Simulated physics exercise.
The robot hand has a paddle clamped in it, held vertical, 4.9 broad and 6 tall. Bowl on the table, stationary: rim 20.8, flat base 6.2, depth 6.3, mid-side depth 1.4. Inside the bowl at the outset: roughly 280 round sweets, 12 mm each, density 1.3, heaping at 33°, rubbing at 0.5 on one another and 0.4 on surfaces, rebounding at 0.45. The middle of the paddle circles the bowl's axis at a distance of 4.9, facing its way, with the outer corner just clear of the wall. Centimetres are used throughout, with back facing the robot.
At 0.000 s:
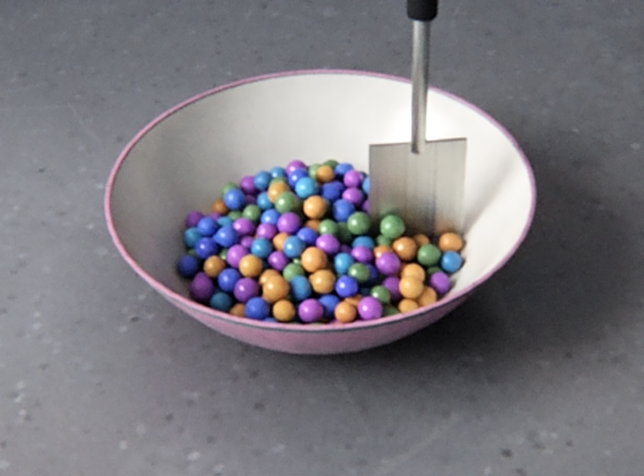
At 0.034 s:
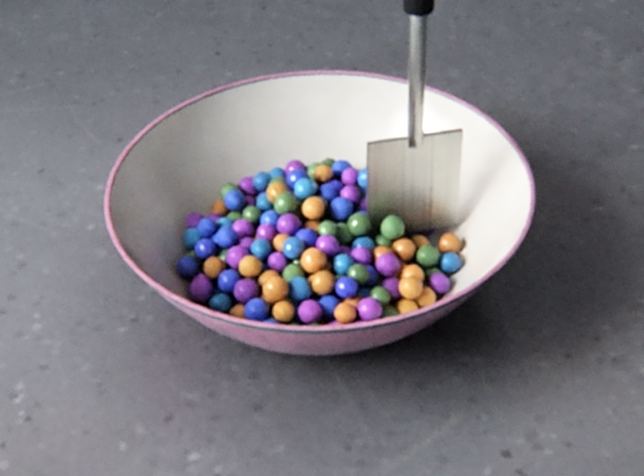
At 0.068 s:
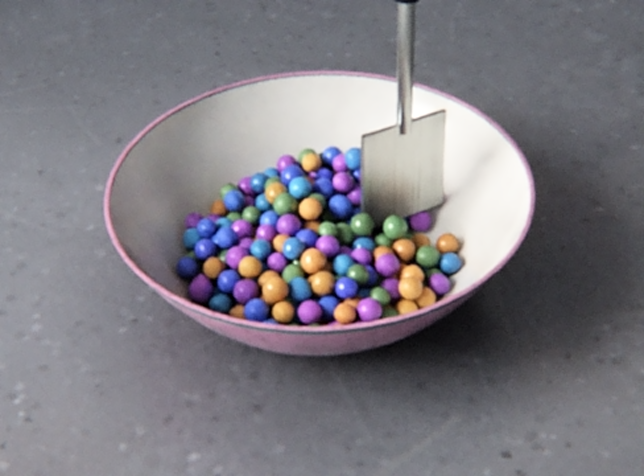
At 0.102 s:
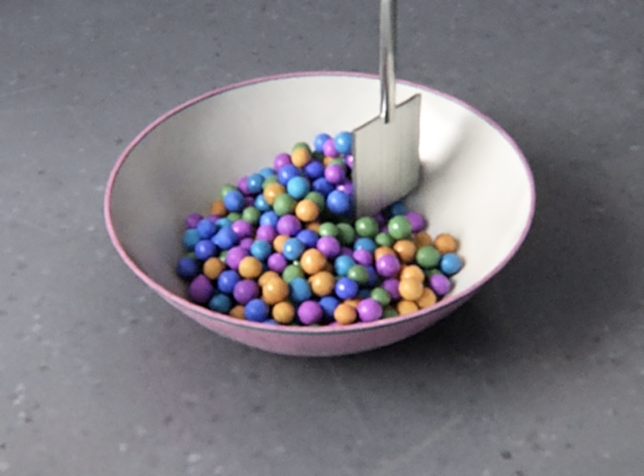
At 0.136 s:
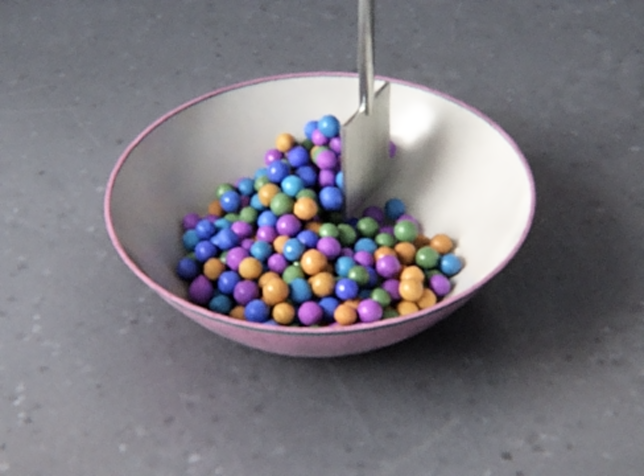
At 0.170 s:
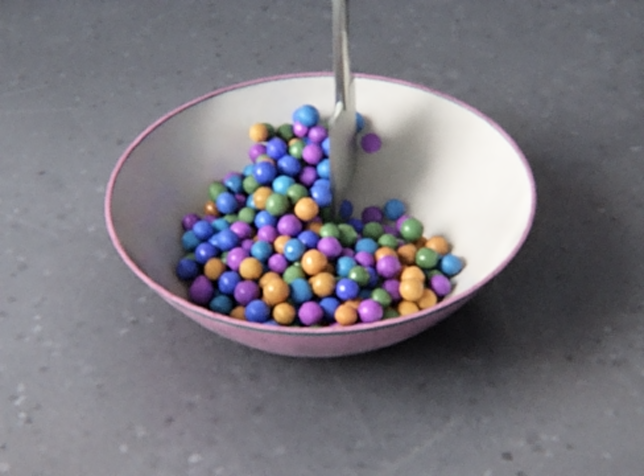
A metal paddle sweeps left through colorful balls in a bowl, turning edge-on and heaping them up.
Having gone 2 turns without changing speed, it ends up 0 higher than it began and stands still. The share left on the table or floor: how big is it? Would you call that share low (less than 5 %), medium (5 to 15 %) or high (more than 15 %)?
I would call it medium.
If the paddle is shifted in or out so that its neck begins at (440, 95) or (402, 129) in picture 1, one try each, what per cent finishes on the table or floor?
Near 5 per cent and near 5 per cent, in that order.
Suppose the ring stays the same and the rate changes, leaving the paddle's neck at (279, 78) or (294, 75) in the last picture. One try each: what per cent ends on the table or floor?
Roughly 30 per cent on the first try and 30 per cent on the second.
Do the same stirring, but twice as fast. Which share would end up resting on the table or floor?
40 %.
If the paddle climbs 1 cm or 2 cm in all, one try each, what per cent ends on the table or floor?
About 5 per cent on the first try and 0 per cent on the second.
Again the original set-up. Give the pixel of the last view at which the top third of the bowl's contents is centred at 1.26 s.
(261, 300).
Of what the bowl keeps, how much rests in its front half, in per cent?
About 35 per cent.
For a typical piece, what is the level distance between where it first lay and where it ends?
Near 9 cm.
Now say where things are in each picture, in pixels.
Paddle neck at (419, 116), 0° round; upper third of the load around (315, 240), from x 190 to 450, top at y 170; 280 in the bowl, in the first frame.
Paddle neck at (416, 110), 7° round; upper third of the load around (314, 235), from x 190 to 450, top at y 170, in the second frame.
Paddle neck at (405, 97), 22° round; upper third of the load around (313, 230), from x 190 to 450, top at y 155, in the third frame.
Paddle neck at (388, 86), 38° round; upper third of the load around (313, 228), from x 190 to 450, top at y 140, in the fourth frame.
Paddle neck at (366, 79), 54° round; upper third of the load around (307, 209), from x 190 to 450, top at y 125, in the fifth frame.
Paddle neck at (342, 74), 70° round; upper third of the load around (295, 204), from x 190 to 450, top at y 115; 280 in the bowl, in the sixth frame.
After 0.72 s, 326° round, highest piece 8 above the table; 276 in the bowl, 3 on the table or floor, 1 in flight or on the tool.
After 1.26 s, 223° round, highest piece 8 above the table; 260 in the bowl, 19 on the table or floor, 1 in flight or on the tool.
After 1.74 s, 0° round, highest piece 6 above the table; 251 in the bowl, 29 on the table or floor.
After 2.44 s, 0° round, highest piece 6 above the table; 251 in the bowl, 29 on the table or floor.
At rest, 251 in the bowl, 29 on the table or floor. That is 10 % on the table or floor.
